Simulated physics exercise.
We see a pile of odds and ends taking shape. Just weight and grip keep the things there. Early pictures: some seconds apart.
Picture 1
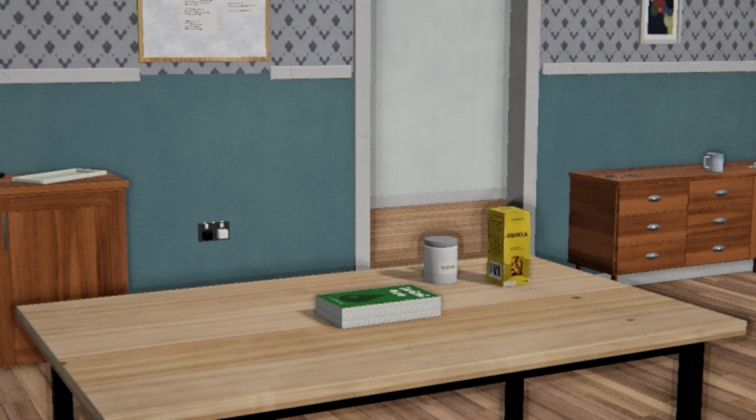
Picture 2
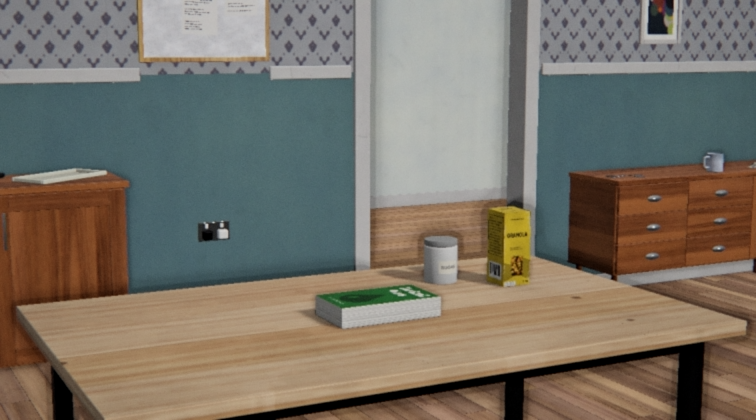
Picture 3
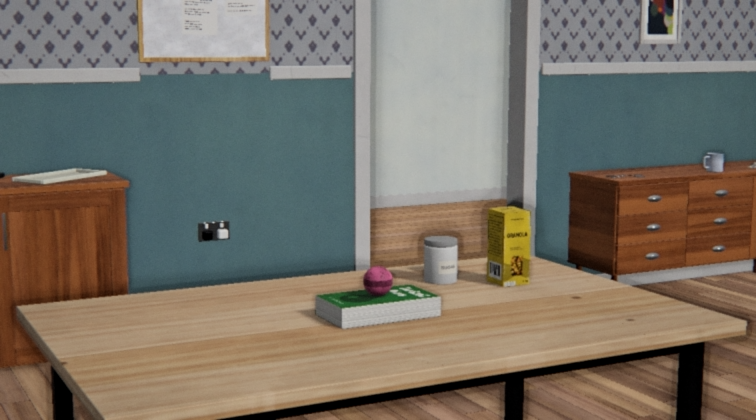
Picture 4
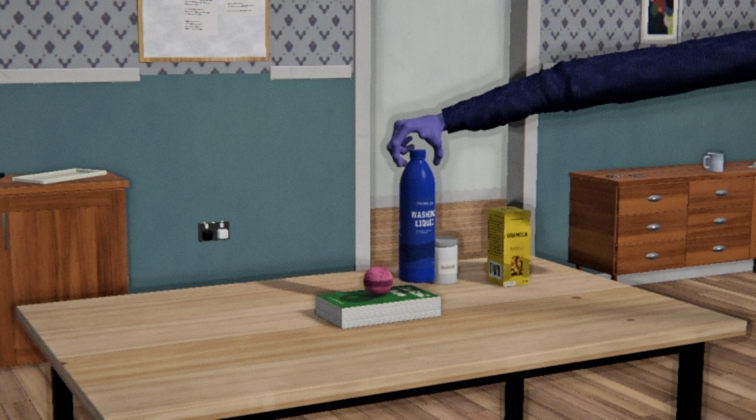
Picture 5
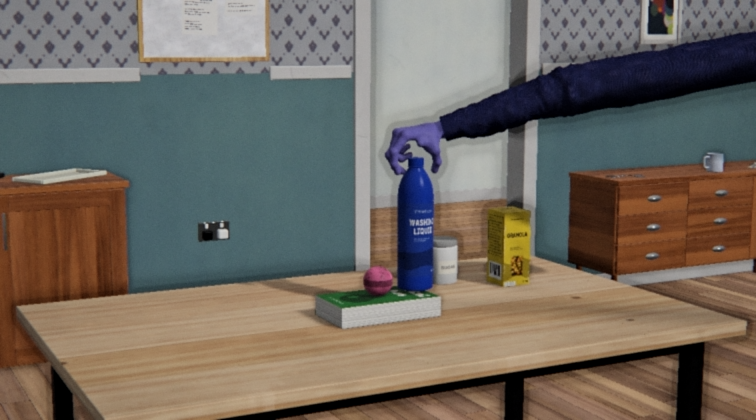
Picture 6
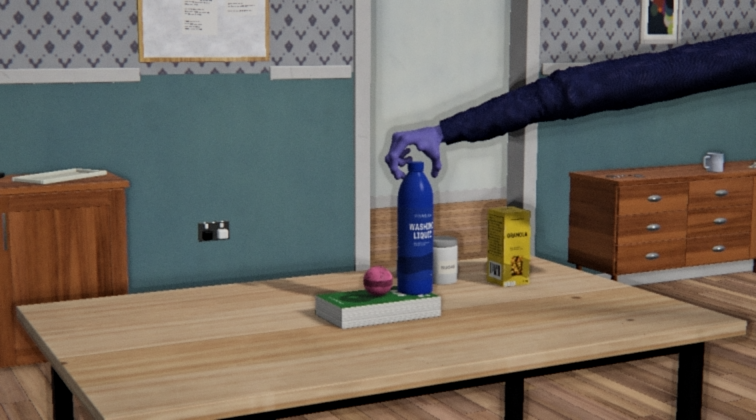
A purple hand in a dark blue sleeve reaches in from the right over a pale wooden table, seen from slightly above by a still camera in a teal-walled room. On the table are a green book at the centre, with a white canister and a yellow carton behind it to the right. A pink ball appears on the book, then the hand lowers a blue bottle beside it and keeps hold.
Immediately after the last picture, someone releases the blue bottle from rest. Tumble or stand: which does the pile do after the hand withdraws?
My guess is a success.
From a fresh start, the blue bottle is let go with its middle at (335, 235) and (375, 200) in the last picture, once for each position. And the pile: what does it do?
Try one: Stable. Try two: Collapse.
Then, 0.20 s later than the last frame, all is still.
Then, 0.40 s later than the last frame, blue bottle resting near (415, 228).
When it is over, all 5 as before. End places, in pixels of the last picture, blue bottle near (415, 228). The pile keeps its balance.
